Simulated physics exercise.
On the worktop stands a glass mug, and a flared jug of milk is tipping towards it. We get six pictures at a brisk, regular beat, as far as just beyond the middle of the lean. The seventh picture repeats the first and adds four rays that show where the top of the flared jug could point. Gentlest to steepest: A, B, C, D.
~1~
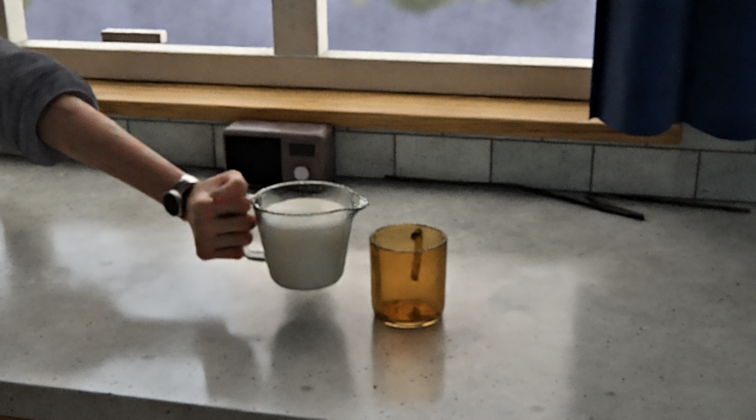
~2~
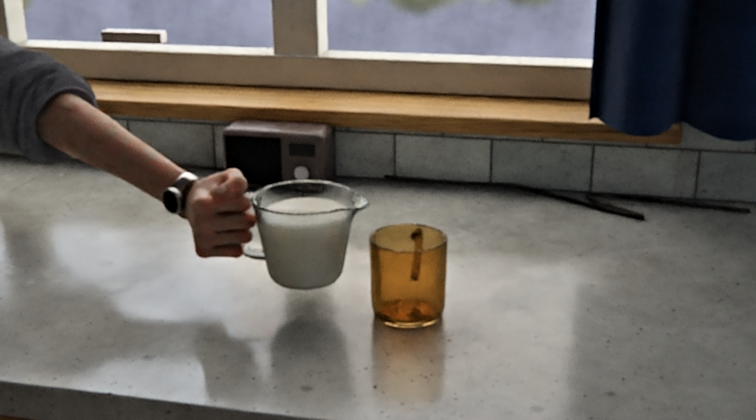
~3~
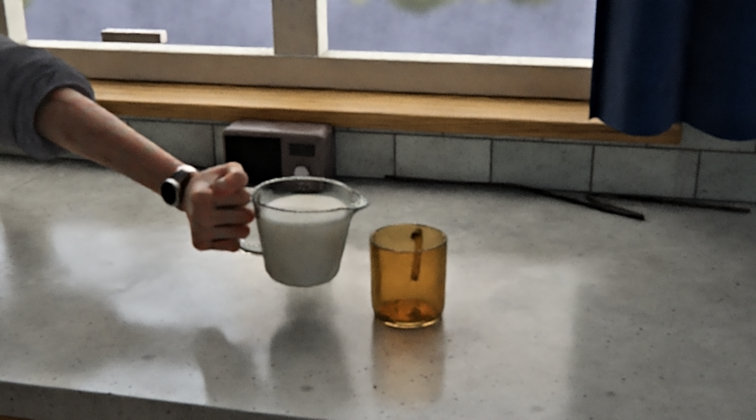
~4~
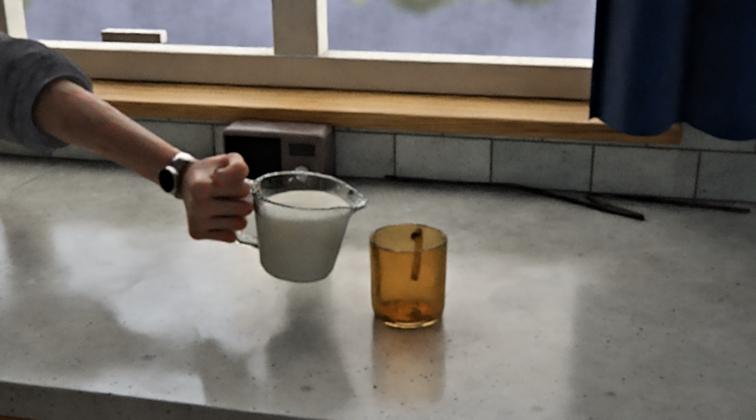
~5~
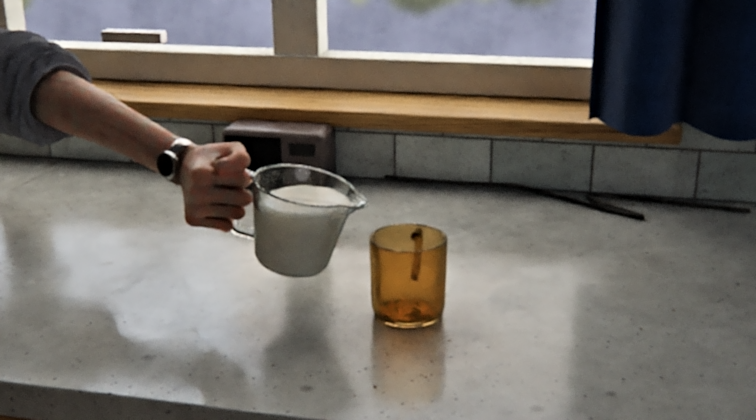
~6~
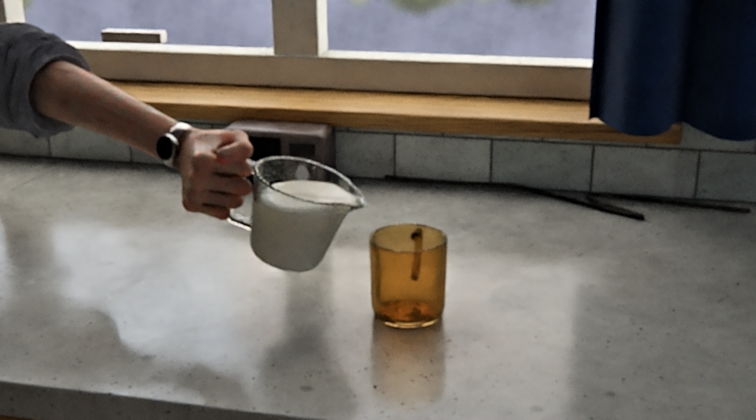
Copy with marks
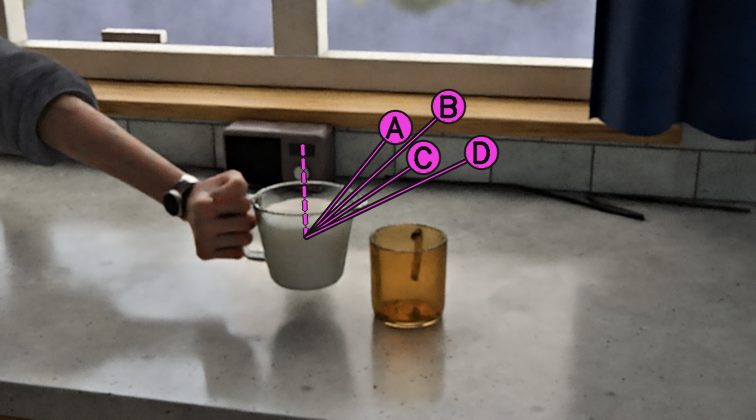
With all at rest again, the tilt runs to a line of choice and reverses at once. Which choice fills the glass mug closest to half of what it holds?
Use mark B.
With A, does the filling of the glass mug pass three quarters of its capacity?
No, it does not.
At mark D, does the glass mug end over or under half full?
Over.
On the marked copy, A at (384, 140); B at (436, 118); C at (410, 167); D at (466, 160).
Choosing A, the glass mug ends with about 34 % of what it can hold.
Choosing B, the glass mug ends with about 49 % of what it can hold.
Choosing C, the glass mug ends with about 67 % of what it can hold.
Choosing D, the glass mug ends with about 85 % of what it can hold.
